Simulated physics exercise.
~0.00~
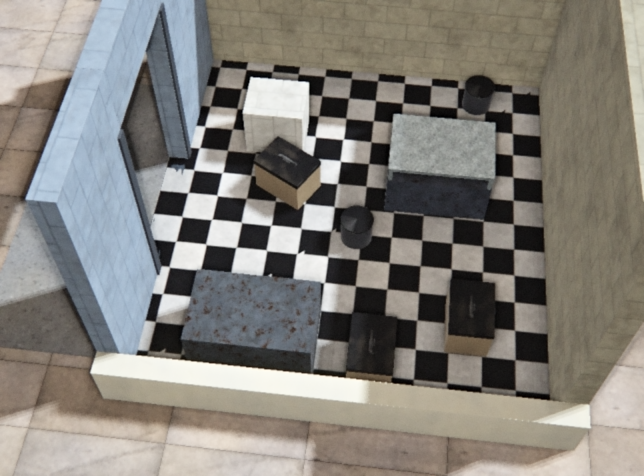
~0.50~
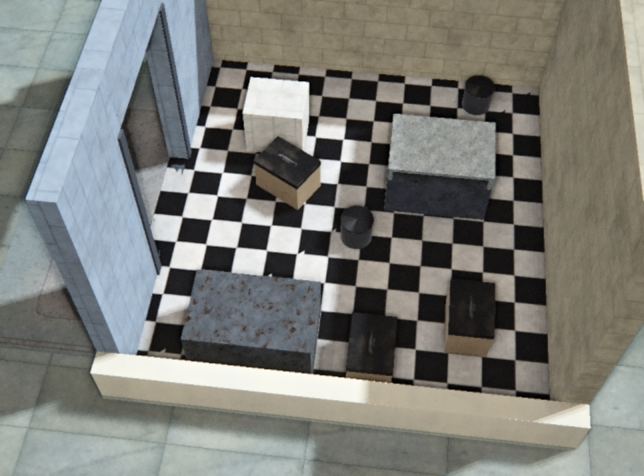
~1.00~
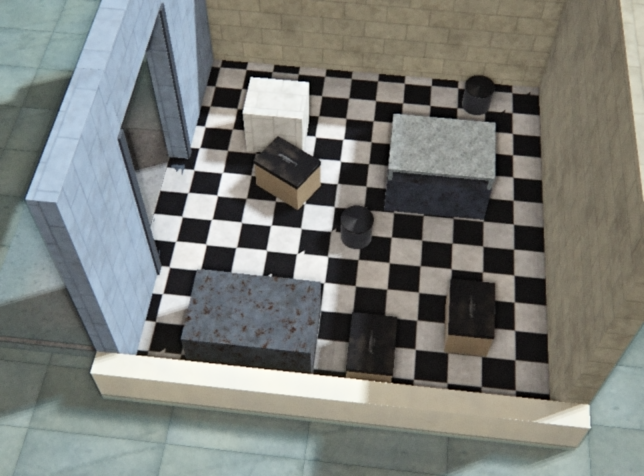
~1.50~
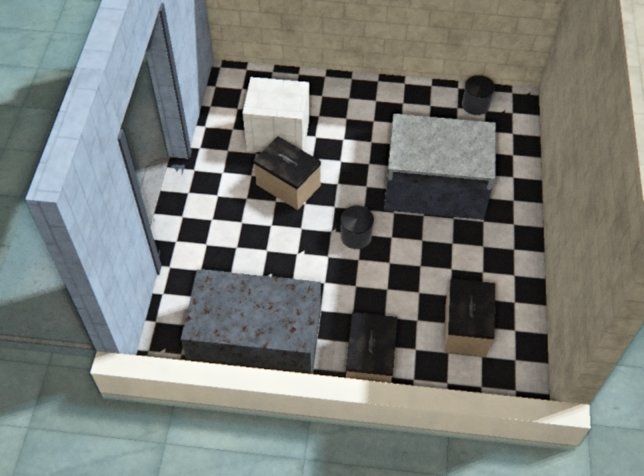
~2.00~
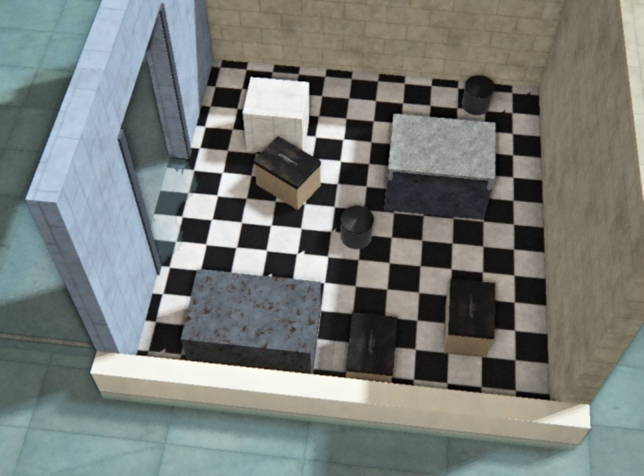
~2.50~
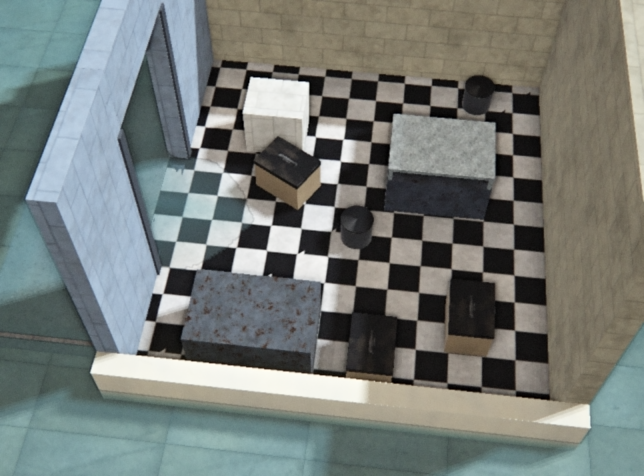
Greenish water spreads over the ground outside and through the doorway onto the checkered floor.
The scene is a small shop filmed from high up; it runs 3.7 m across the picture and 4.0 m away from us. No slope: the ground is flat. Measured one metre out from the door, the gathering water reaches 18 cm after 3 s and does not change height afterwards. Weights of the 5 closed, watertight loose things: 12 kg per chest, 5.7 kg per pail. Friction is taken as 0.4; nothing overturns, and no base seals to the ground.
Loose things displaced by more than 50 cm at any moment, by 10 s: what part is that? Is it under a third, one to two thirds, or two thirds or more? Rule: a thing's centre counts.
Watching this, the moved portion will reach or pass two thirds.
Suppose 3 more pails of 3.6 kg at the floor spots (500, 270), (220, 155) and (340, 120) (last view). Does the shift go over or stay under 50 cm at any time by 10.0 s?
In that order: Over, less, over.
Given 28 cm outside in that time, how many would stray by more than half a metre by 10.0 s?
That would make 5 of them.
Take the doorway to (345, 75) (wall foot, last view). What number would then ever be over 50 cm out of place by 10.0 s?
Then 3 of them would.
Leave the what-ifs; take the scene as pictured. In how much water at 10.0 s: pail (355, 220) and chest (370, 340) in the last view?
I'd put it at 7 cm and 8 cm respectively.
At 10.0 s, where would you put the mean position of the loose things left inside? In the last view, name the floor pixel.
They're centred close to (413, 210).
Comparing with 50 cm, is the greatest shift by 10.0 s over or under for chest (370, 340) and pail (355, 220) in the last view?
In turn: Below the mark, above the mark.
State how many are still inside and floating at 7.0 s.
Total: 2.
After 3.5 s 0 of 5 are over 50 cm from their spots; 0 afloat.
After 4.5 s 1 of 5 are over 50 cm from their spots; 0 afloat.
After 7.0 s 2 of 5 are over 50 cm from their spots; 2 afloat.
After 10.0 s 4 of 5 are over 50 cm from their spots, and 4 have been at some point; 5 afloat.
